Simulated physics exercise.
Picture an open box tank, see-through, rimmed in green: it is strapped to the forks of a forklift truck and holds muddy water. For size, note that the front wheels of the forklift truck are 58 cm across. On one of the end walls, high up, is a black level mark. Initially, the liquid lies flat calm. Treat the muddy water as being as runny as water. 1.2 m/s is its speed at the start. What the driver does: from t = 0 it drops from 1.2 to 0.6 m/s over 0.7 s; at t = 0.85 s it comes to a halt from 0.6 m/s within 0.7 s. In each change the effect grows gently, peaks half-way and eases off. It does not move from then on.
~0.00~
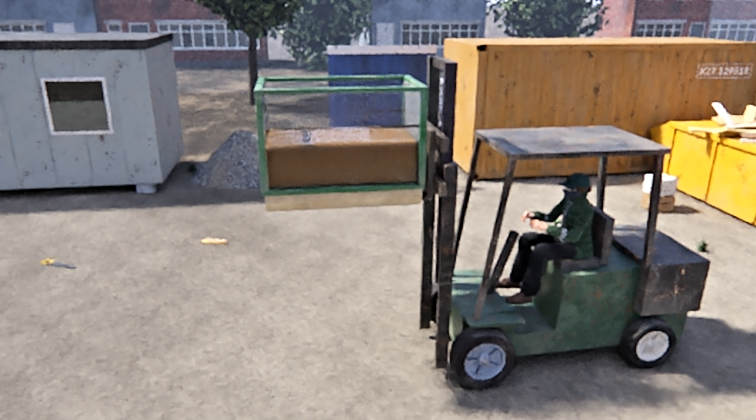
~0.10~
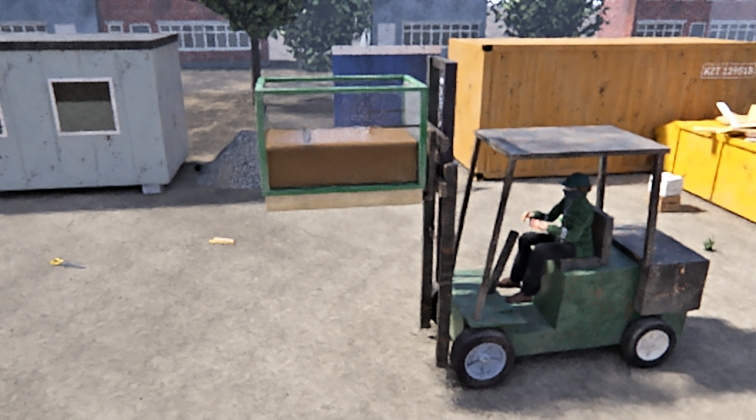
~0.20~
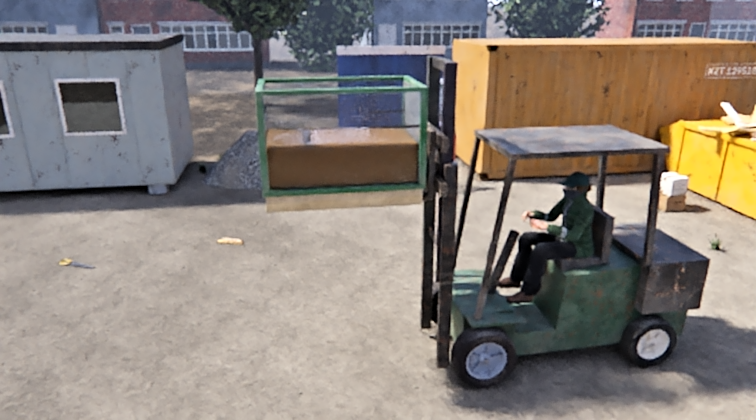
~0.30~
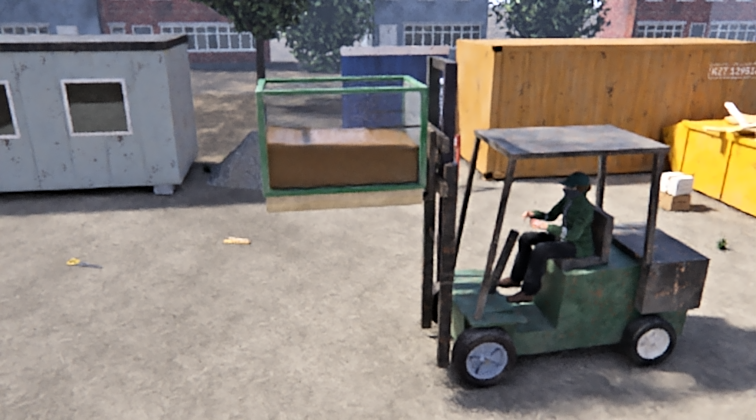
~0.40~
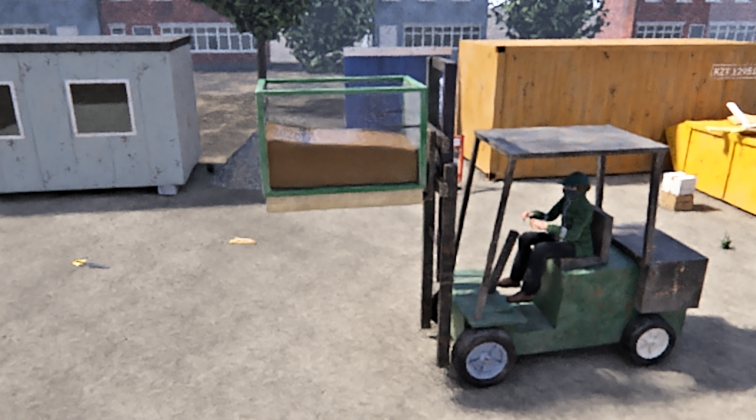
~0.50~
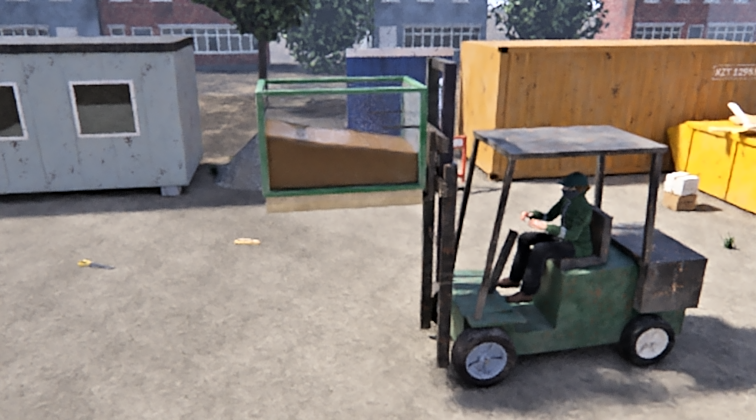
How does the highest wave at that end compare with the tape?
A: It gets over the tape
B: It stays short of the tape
It stays short of the tape (B).
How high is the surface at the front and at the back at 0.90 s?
Level, front = 40 cm; level, back = 28 cm.
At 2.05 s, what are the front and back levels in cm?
Level: ~ 40 cm in front; 30 cm behind.
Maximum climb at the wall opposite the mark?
49 cm.
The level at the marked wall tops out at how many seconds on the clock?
It happens at roughly 4.0 s.
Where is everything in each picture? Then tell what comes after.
In the first frame, the muddy water reaches (275, 143) at the front end; it reaches (408, 139) at the back end; no slope yet; the front is on the left, levels are read along the near wall; the black line, on the back wall, is at (407, 126); a wheel hub at (486, 364).
In the second frame, the muddy water reaches (276, 143) at the front end; it reaches (408, 139) at the back end; no slope yet.
In the third frame, the muddy water reaches (276, 144) at the front end; it reaches (408, 139) at the back end; hardly any slope.
In the fourth frame, the muddy water reaches (276, 141) at the front end; it reaches (408, 143) at the back end; it is heaped 3° towards the front.
In the fifth frame, the muddy water reaches (276, 136) at the front end; it reaches (408, 147) at the back end; it is heaped 7° towards the front.
In the sixth frame, the muddy water reaches (276, 134) at the front end; it reaches (408, 149) at the back end; it is heaped 9° towards the front; a wheel hub at (488, 363).
Then, 0.90 s in, it stands 29 cm high behind and 40 cm in front; all of it is still inside.
Then, 1.45 s in, it stands 34 cm high behind and 35 cm in front; all of it is still inside.
Then, 2.05 s in, it stands 31 cm high behind and 40 cm in front; all of it is still inside.
Then, 4.53 s in, the waves are smaller; the highest at the back wall was 41 cm, at 4.00 s, against a line at 47 cm.
